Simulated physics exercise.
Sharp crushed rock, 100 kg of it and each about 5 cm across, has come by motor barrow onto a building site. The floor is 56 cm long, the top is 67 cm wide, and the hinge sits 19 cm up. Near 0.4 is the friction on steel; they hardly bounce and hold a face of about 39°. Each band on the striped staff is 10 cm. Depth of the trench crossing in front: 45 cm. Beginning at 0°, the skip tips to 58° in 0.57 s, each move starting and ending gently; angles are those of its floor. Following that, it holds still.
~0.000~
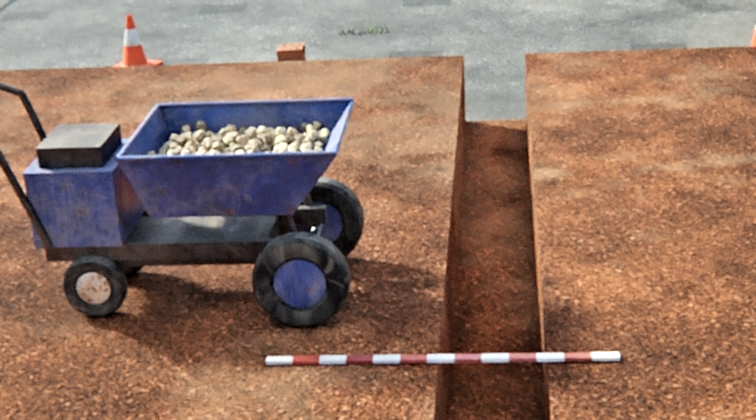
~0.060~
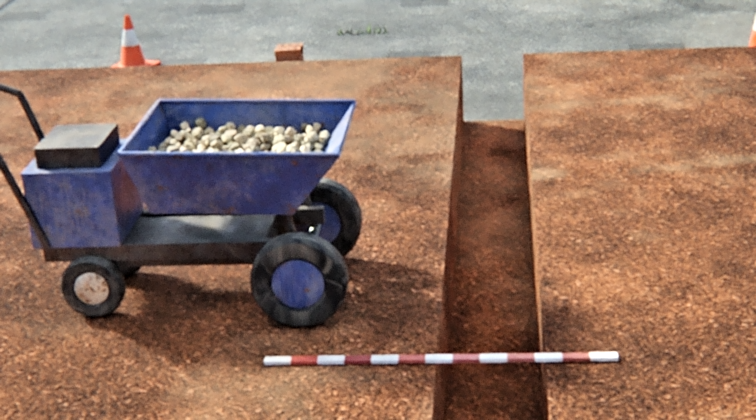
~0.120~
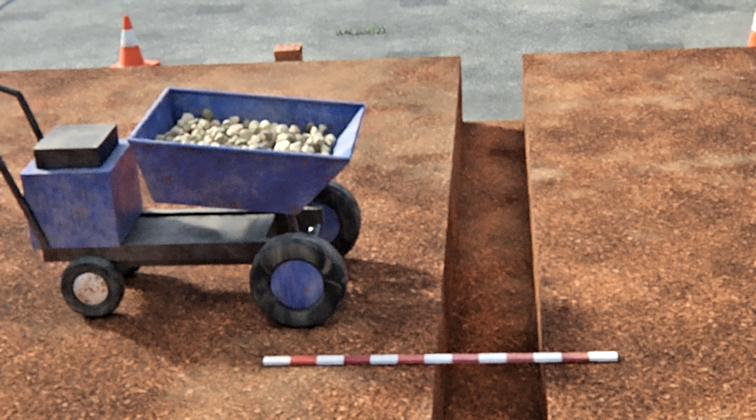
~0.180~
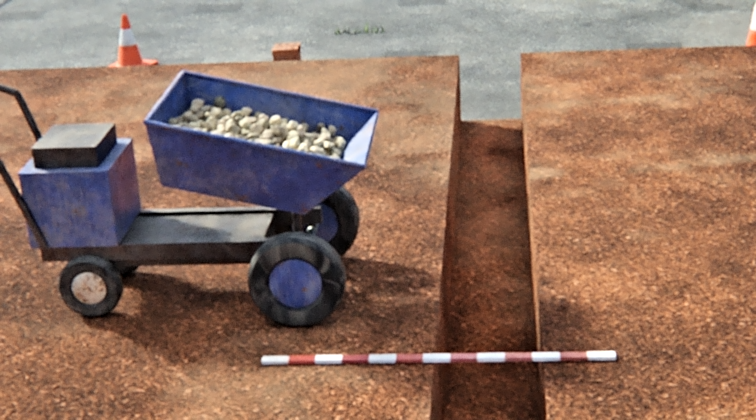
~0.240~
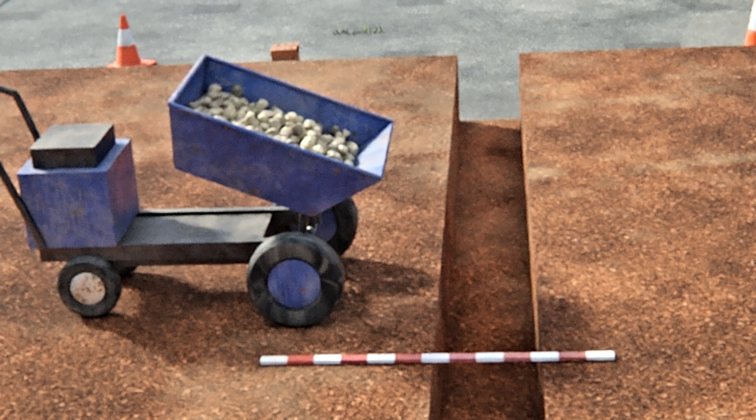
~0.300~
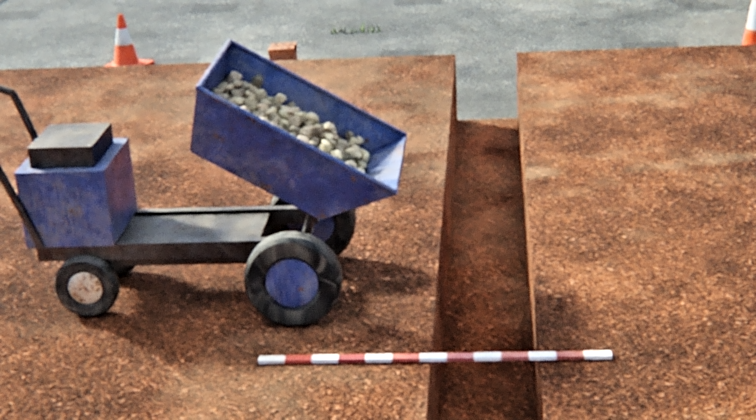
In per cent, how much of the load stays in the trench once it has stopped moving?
I would say about 40 per cent.
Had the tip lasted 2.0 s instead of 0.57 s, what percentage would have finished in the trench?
It'd be some 15 per cent.
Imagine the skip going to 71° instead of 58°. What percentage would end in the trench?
Roughly 85 per cent would end in the trench.
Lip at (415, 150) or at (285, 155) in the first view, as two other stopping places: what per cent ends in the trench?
From the first place around 10 per cent, from the other around 35.
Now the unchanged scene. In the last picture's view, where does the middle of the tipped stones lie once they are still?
The tipped stones centre close to (508, 379).
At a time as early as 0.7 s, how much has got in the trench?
Something like 5 in a hundred.
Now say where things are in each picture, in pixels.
In the first picture, the skip is at 0°, its lip at (336, 154); the top of the load is at (243, 138).
The second picture shows lip at (339, 155), floor tilted 2°, highest stones at (230, 136); the stones move at 0.4 m/s on average.
The third picture shows lip at (350, 160), floor tilted 7°, highest stones at (195, 130); the stones move at 0.8 m/s on average.
The fourth picture shows lip at (364, 167), floor tilted 14°, highest stones at (195, 115); the stones move at 1.1 m/s on average.
The fifth picture shows lip at (381, 179), floor tilted 22°, highest stones at (212, 100); the stones move at 1.3 m/s on average.
In the sixth picture, the skip is at 31°, its lip at (396, 193); the top of the load is at (234, 87); the stones move at 1.4 m/s on average.
After 0.4 s the floor is at 49°; 100 % in the skip; the foremost stones are at (390, 205).
After 0.7 s the floor is at 58°; 95 % in the skip, 5 % in the trench; the foremost stones are at (474, 227).
After 1.0 s the floor is at 58°; 61 % in the skip, 33 % in the trench, 6 % past the trench; the foremost stones are at (599, 293).
After 3.0 s the floor is at 58°; 54 % in the skip, 40 % in the trench, 6 % past the trench; the foremost stones are at (638, 278).
